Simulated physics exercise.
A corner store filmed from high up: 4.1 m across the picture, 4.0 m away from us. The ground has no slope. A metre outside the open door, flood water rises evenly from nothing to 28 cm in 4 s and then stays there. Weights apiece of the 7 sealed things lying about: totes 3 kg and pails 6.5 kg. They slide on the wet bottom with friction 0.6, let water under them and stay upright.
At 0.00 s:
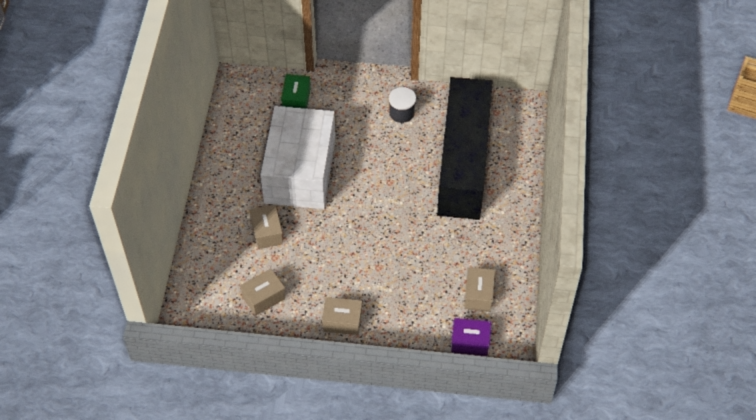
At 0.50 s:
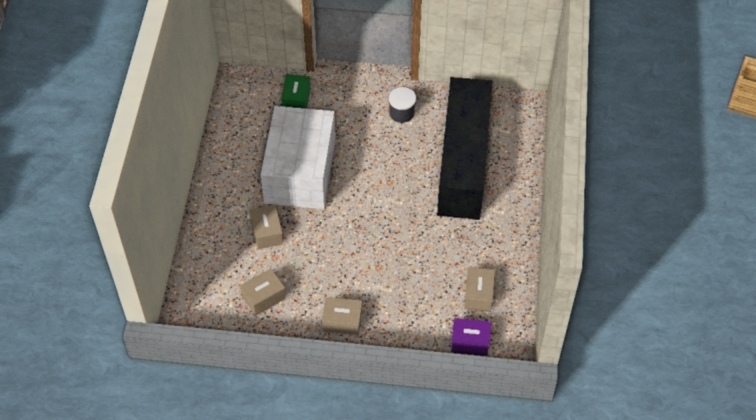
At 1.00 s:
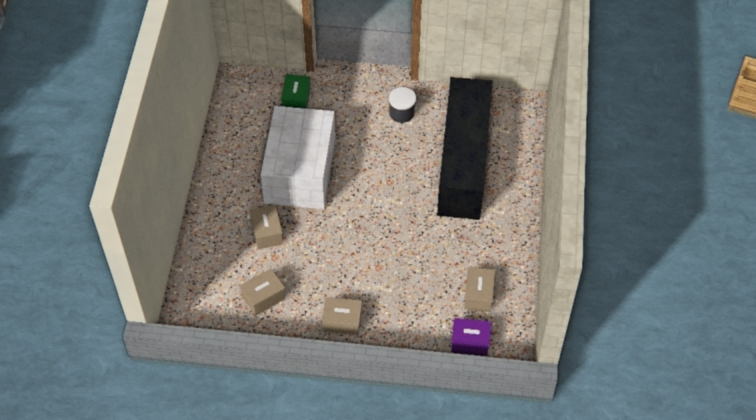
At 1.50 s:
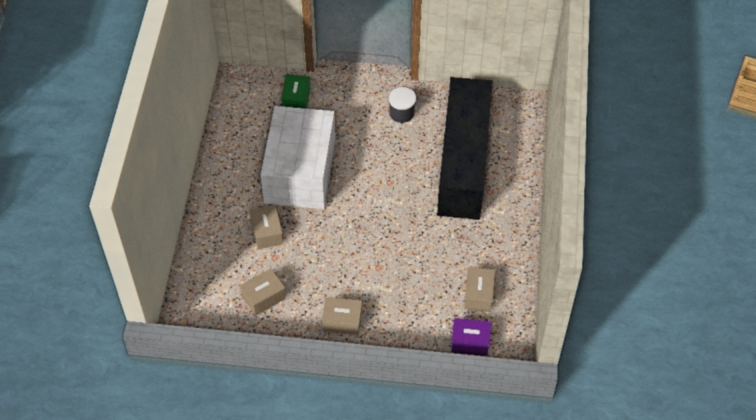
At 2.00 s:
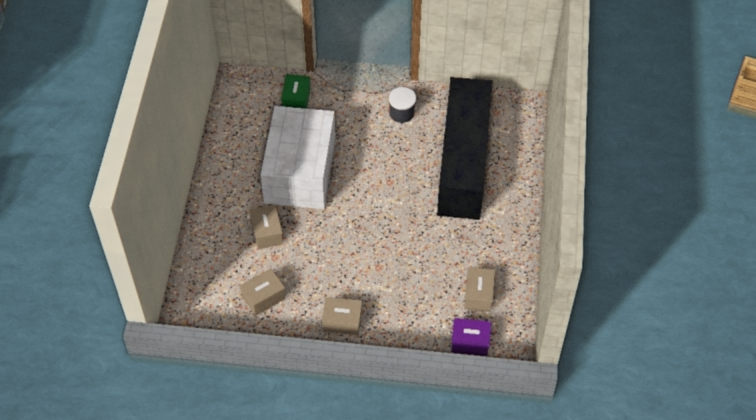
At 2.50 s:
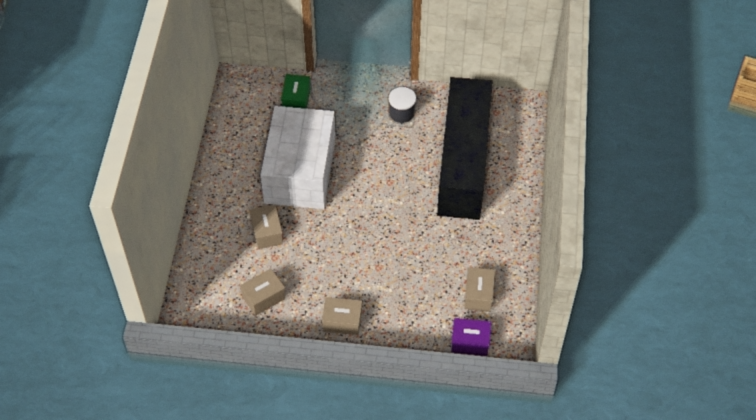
The clip opens on a high view of a corner store with green, purple and tan totes around a white block and a long black one. Bluish water deepens outside, covers the grey ground in the open doorway, then creeps just over the speckled floor inside, while the totes stay still.
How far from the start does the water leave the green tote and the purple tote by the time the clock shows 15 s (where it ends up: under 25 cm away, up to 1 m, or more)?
Green tote slides a little; purple tote travels far.
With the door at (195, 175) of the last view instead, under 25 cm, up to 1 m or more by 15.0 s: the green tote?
Then the green tote travels far.
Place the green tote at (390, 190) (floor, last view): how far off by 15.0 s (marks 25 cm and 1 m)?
It travels far.
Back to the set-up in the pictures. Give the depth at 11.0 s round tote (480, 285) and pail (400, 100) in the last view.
Roughly 10 and 7 cm.
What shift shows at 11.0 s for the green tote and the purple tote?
Roughly 60 and 350 cm by then.
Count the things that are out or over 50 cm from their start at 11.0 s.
By then 5.
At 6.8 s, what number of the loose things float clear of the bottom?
At that moment 6.
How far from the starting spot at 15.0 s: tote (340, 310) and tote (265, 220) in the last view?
In turn: 200 cm, 60 cm.
After 3.5 s the green tote is near (283, 87), 0.1 m from its start, aground; the purple tote is near (472, 332), 0.0 m from its start, aground; 0 afloat.
After 6.8 s the green tote is near (294, 91), 0.1 m from its start, afloat; the purple tote is near (514, 317), 0.5 m from its start, afloat; 6 afloat.
After 11.0 s the green tote is near (238, 80), 0.7 m from its start, afloat; the purple tote is near (531, 79), 3.5 m from its start, afloat; 6 afloat.
After 15.0 s the green tote is near (244, 59), 0.7 m from its start, afloat; the purple tote is near (400, 135), 2.6 m from its start, afloat; 7 afloat.
